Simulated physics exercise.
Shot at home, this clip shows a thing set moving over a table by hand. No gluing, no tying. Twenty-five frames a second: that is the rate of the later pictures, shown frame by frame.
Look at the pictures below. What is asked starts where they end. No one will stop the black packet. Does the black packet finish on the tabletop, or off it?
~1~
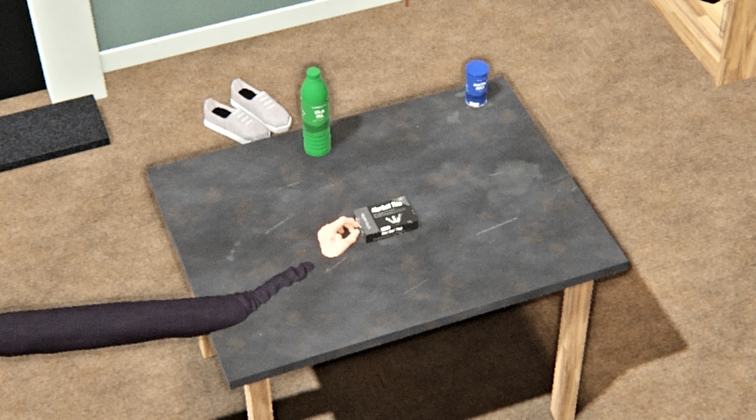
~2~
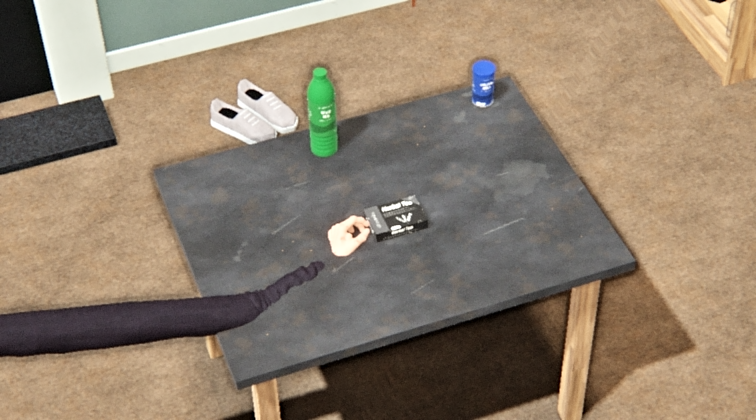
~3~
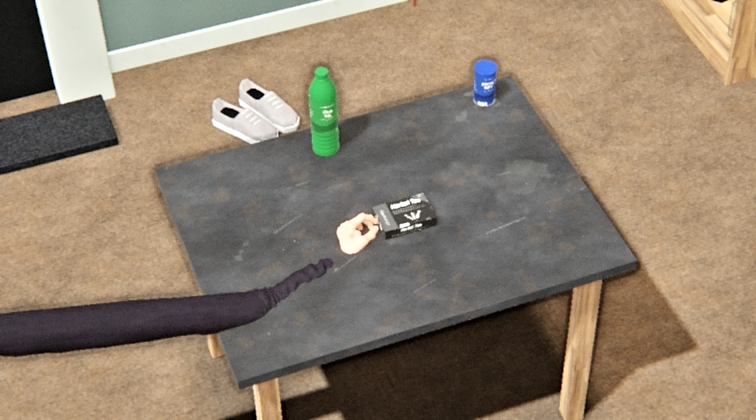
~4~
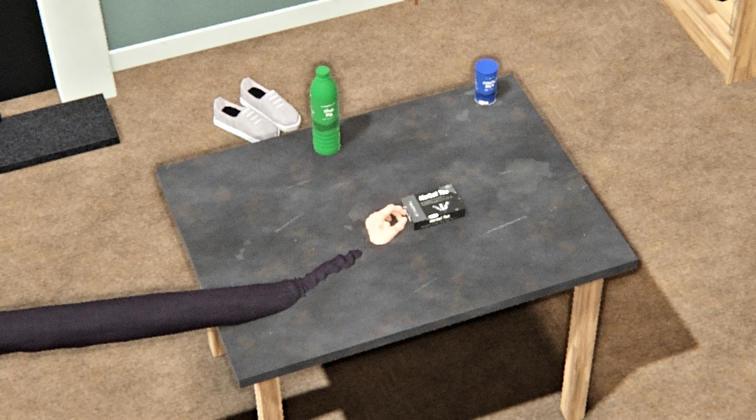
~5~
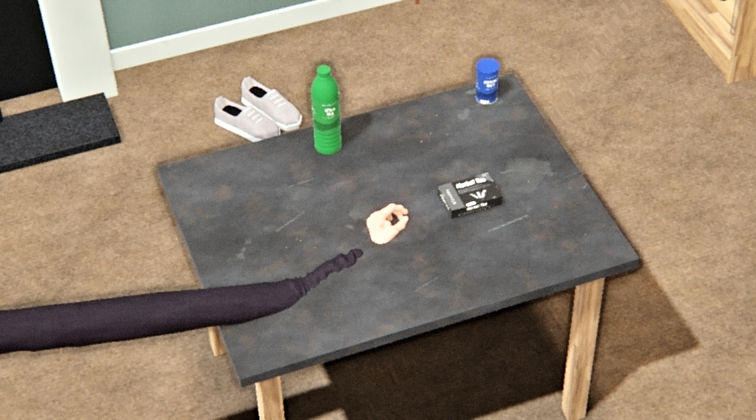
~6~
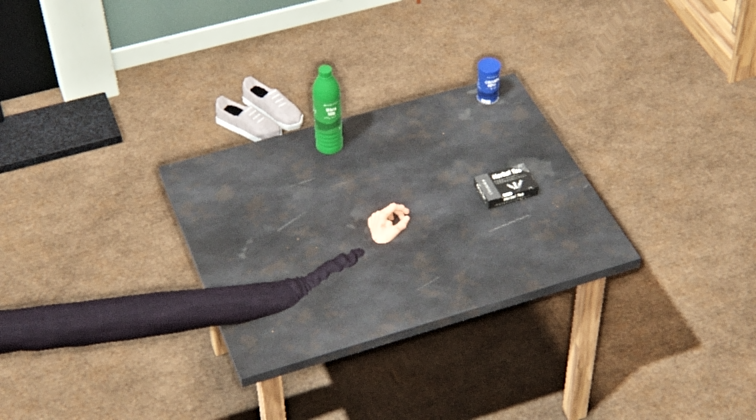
The black packet finishes off the table.
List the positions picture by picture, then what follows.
The first frame shows under the hand; black packet (385, 220).
The second frame shows under the hand; black packet (396, 219).
The third frame shows under the hand; black packet (404, 216).
The fourth frame shows black packet (433, 207).
The fifth frame shows black packet (470, 195) shifted about its own width.
The sixth frame shows black packet (506, 186) shifted about its own width.
Then, 0.20 s on from there, black packet now off the table.
Then, 0.40 s on from there, things are still on the move.
Then, 0.60 s on from there, as before.
In the end, off the table, black packet.
